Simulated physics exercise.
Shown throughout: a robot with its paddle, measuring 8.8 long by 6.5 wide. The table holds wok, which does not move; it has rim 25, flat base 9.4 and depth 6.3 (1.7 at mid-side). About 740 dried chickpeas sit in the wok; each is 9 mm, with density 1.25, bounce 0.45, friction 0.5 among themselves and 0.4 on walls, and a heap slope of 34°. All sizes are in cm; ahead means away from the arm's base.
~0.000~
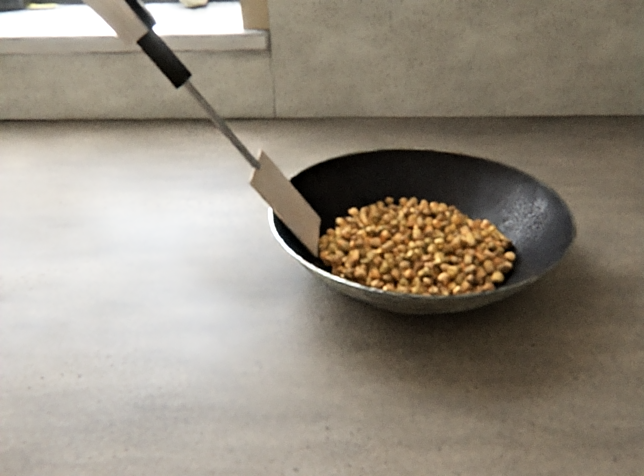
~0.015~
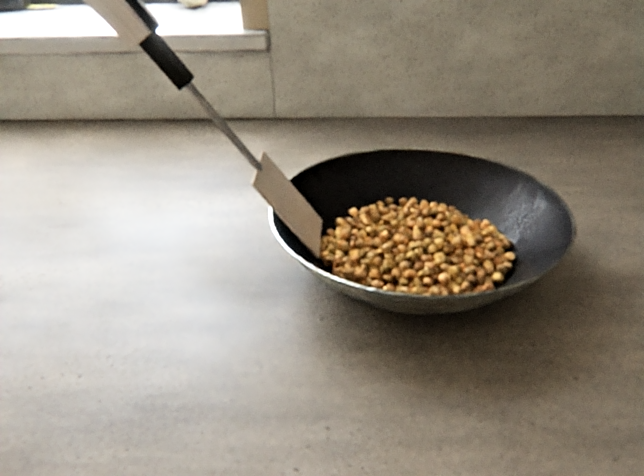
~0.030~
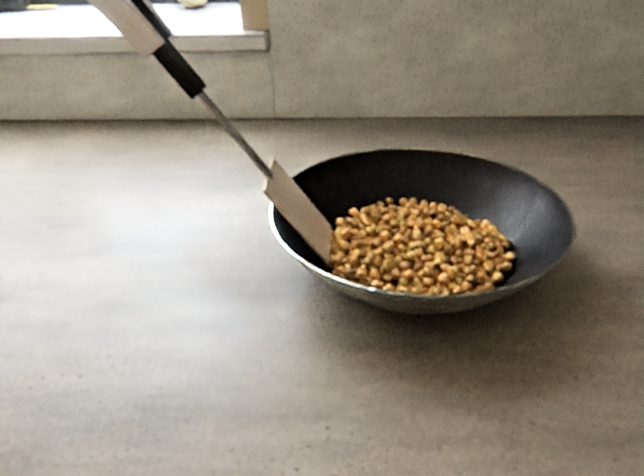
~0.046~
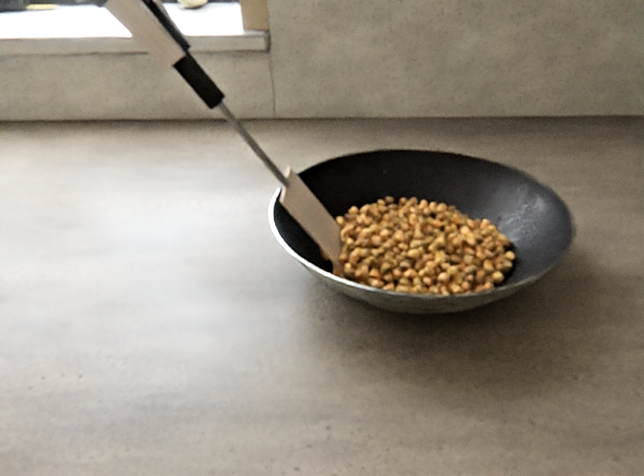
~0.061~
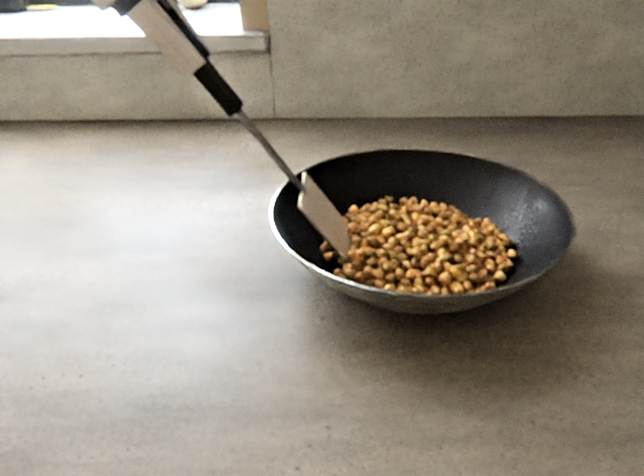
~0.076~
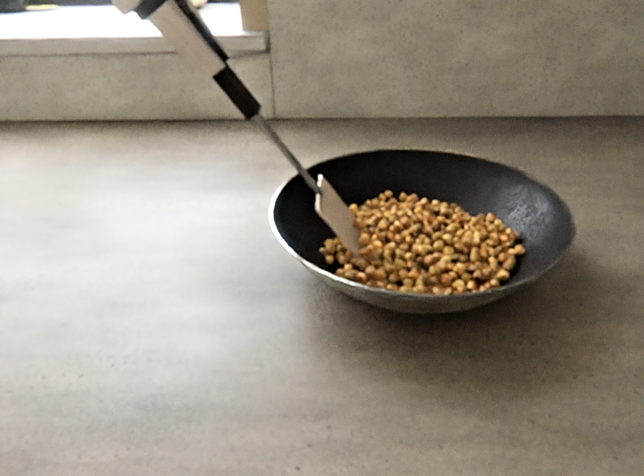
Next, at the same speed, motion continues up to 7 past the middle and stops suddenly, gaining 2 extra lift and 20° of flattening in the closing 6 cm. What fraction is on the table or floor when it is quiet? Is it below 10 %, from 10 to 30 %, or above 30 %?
From 10 to 30 %.
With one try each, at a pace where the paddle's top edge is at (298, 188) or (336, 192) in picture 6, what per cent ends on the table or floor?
First try around 0 %, second try around 20 %.
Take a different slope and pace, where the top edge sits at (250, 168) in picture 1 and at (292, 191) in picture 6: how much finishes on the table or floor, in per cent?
Roughly 5 percent ends up there.
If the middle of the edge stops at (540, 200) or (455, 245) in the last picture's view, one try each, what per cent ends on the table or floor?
35 % and 0 %.
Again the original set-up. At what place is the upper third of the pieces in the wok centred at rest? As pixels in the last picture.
I'd put it close to (505, 229).
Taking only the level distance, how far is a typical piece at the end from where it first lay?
Some 4 centimetres.
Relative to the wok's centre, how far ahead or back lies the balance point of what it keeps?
The kept load is shifted forward by about 3.5 cm.
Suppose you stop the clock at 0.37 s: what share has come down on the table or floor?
Roughly 10 percent of it.
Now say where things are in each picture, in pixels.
The paddle top edge at (255, 164), sloping 55°; upper third of the load around (418, 244), from x 320 to 510, top at y 200; 741 in the wok, in the first frame.
The paddle top edge at (257, 166), sloping 55°; upper third of the load around (418, 244), from x 320 to 510, top at y 200, in the second frame.
The paddle top edge at (268, 173), sloping 55°; upper third of the load around (418, 243), from x 325 to 510, top at y 200, in the third frame.
The paddle top edge at (285, 182), sloping 55°; upper third of the load around (414, 242), from x 325 to 510, top at y 200, in the fourth frame.
The paddle top edge at (302, 189), sloping 55°; upper third of the load around (415, 242), from x 325 to 510, top at y 200, in the fifth frame.
The paddle top edge at (318, 191), sloping 55°; upper third of the load around (418, 237), from x 325 to 520, top at y 195; 741 in the wok, in the sixth frame.
After 0.11 s, sloping 55°, highest piece 5 above the table; 741 in the wok.
After 0.15 s, sloping 47°, highest piece 6 above the table; 741 in the wok.
After 0.37 s, sloping 35°, highest piece 8 above the table; 634 in the wok, 61 on the table or floor, 46 on the blade or in flight.
After 1.42 s, sloping 35°, highest piece 6 above the table; 632 in the wok, 109 on the table or floor.
In the end, 632 in the wok, 109 on the table or floor. That is 15 % on the table or floor.
